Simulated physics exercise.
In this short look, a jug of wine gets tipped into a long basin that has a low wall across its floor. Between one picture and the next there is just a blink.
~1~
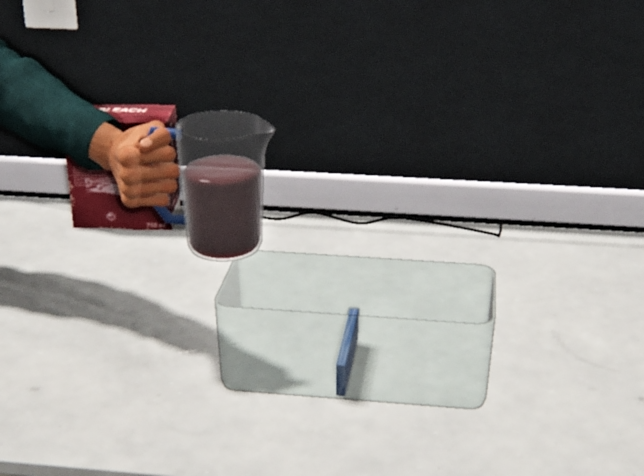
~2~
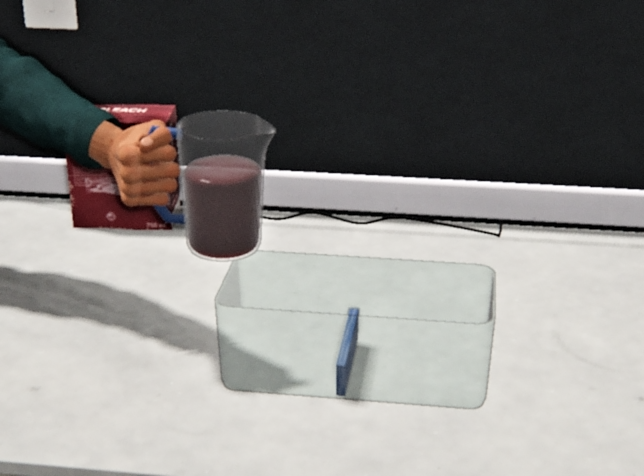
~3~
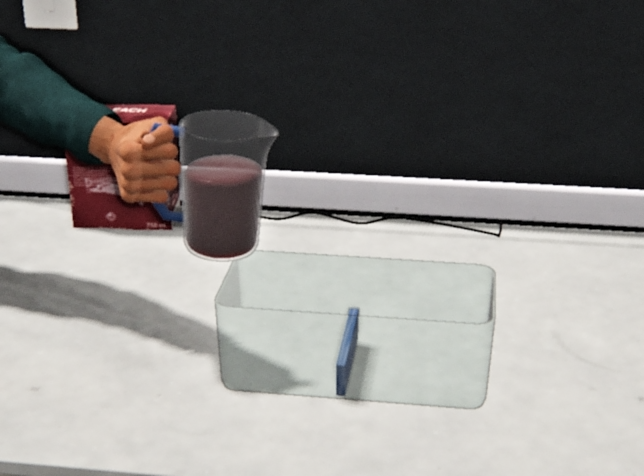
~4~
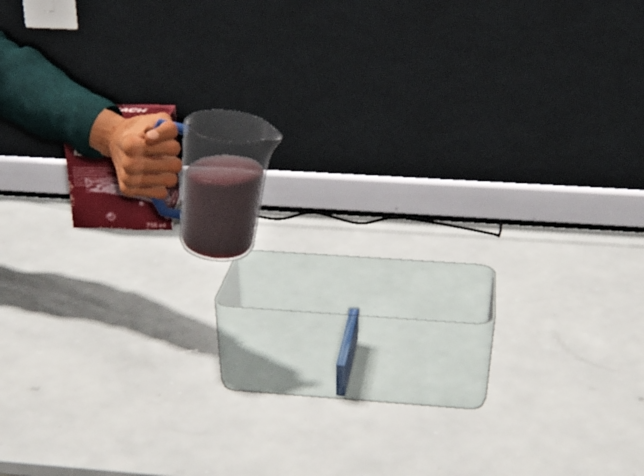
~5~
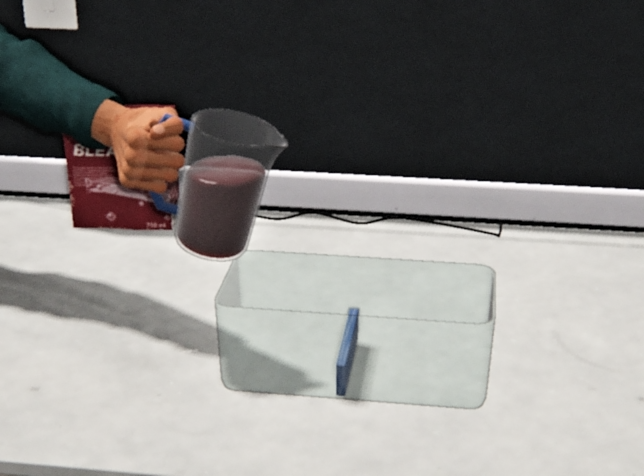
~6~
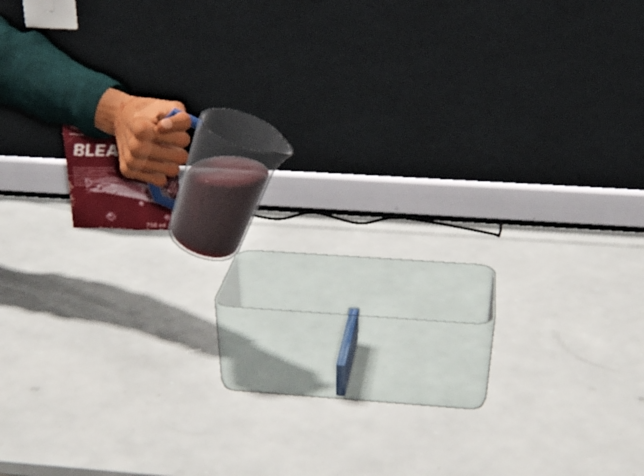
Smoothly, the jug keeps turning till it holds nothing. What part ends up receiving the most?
The left zone ends up fullest.
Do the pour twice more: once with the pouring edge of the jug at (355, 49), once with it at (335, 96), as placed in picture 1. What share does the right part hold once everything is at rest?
About 75 % the first time, about 90 % the second.
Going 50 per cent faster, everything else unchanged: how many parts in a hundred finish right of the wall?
It comes to some 15 in a hundred.
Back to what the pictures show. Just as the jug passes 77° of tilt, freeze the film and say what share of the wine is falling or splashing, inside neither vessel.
Estimate: Some 10 per cent.
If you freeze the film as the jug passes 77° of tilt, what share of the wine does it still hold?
Remaining fraction: Approx. 90 %.
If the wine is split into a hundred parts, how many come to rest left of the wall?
Share approx. 70 %.
A moment on, the tilt is 77° and 92 per cent is still to pour, 1 is left of the wall and 0 right of it.
Next, the tilt is 109° and 30 per cent is still to pour, 32 is left of the wall and 22 right of it.
Then the tilt is 114° and 1 per cent is still to pour, 69 is left of the wall and 29 right of it.
Later the tilt is 114° and 0 per cent is still to pour, 70 is left of the wall and 30 right of it.
Finally, 70 per cent lies left of the wall, 30 right of it and 1 outside.
